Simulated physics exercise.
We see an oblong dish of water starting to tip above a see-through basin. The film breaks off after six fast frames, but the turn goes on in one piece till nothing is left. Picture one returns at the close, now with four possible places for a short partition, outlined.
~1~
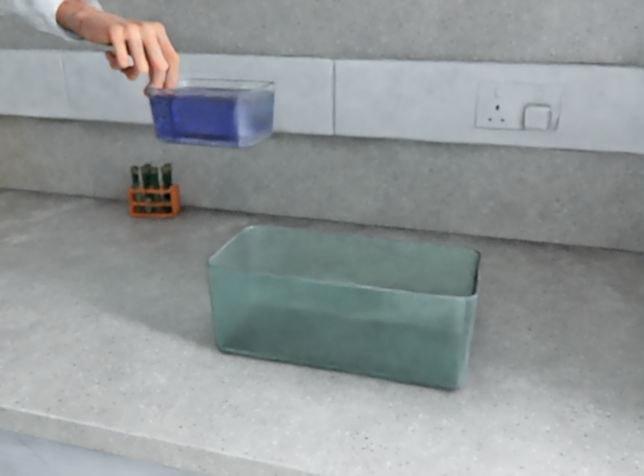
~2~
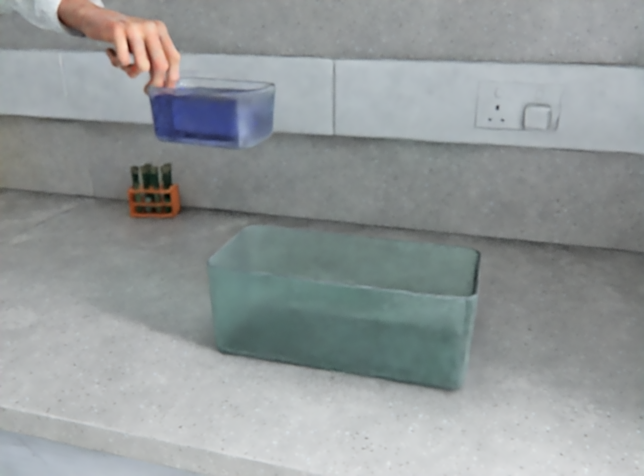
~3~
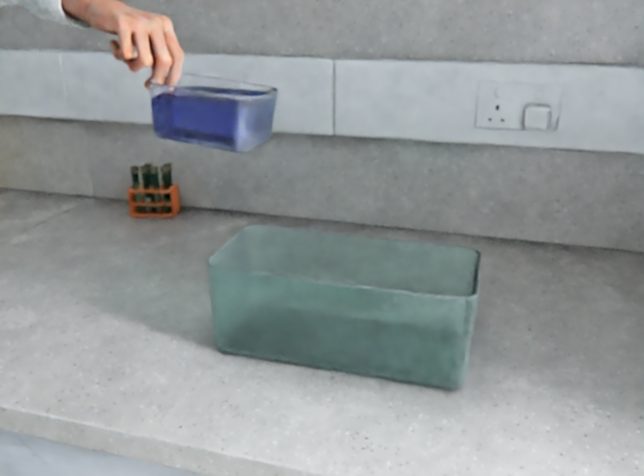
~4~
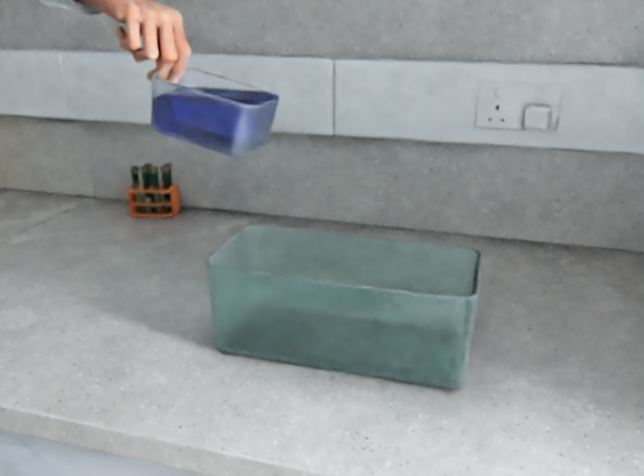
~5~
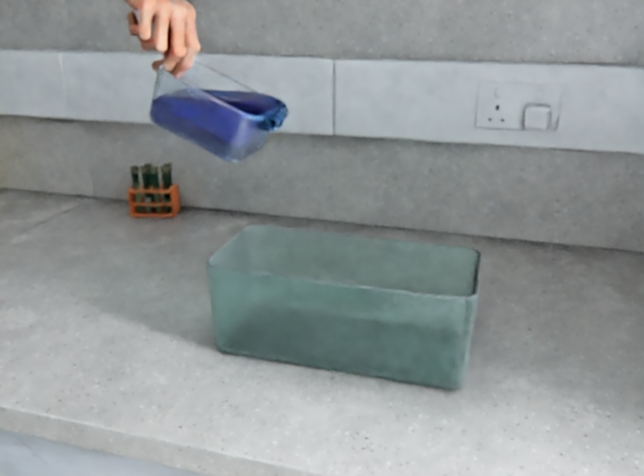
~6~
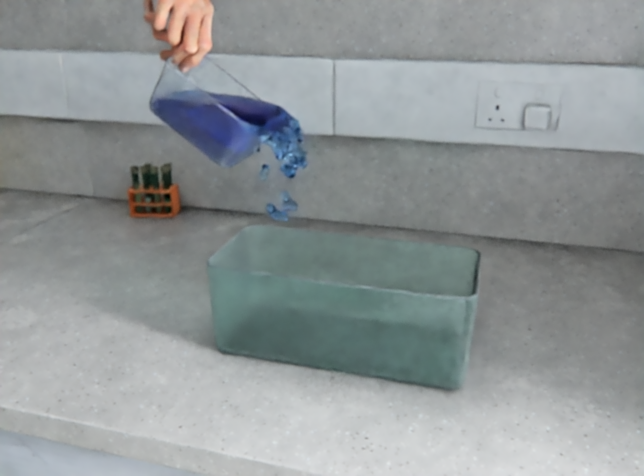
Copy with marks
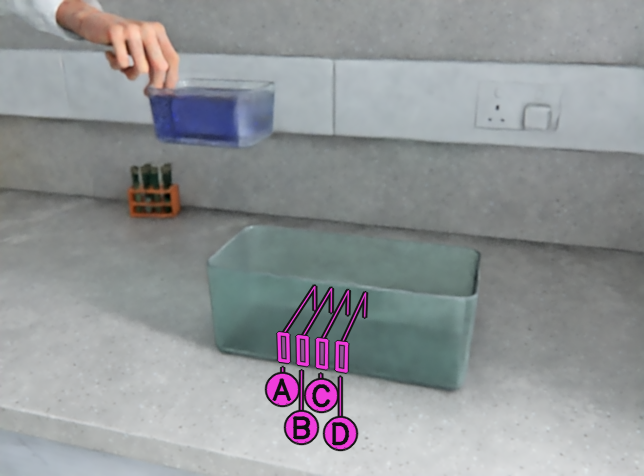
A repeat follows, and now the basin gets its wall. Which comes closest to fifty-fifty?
It is C.
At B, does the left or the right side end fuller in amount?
The right one.
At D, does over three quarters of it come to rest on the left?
Yes, it does.
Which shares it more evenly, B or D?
B.
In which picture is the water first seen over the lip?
Picture 5.
On the marked copy, A at (282, 367); B at (301, 370); C at (320, 374); D at (340, 377).
Choosing A, about 23 % ends left of the wall and 75 % right of it.
Choosing B, about 31 % ends left of the wall and 68 % right of it.
Choosing C, about 50 % ends left of the wall and 49 % right of it.
Choosing D, about 87 % ends left of the wall and 12 % right of it.
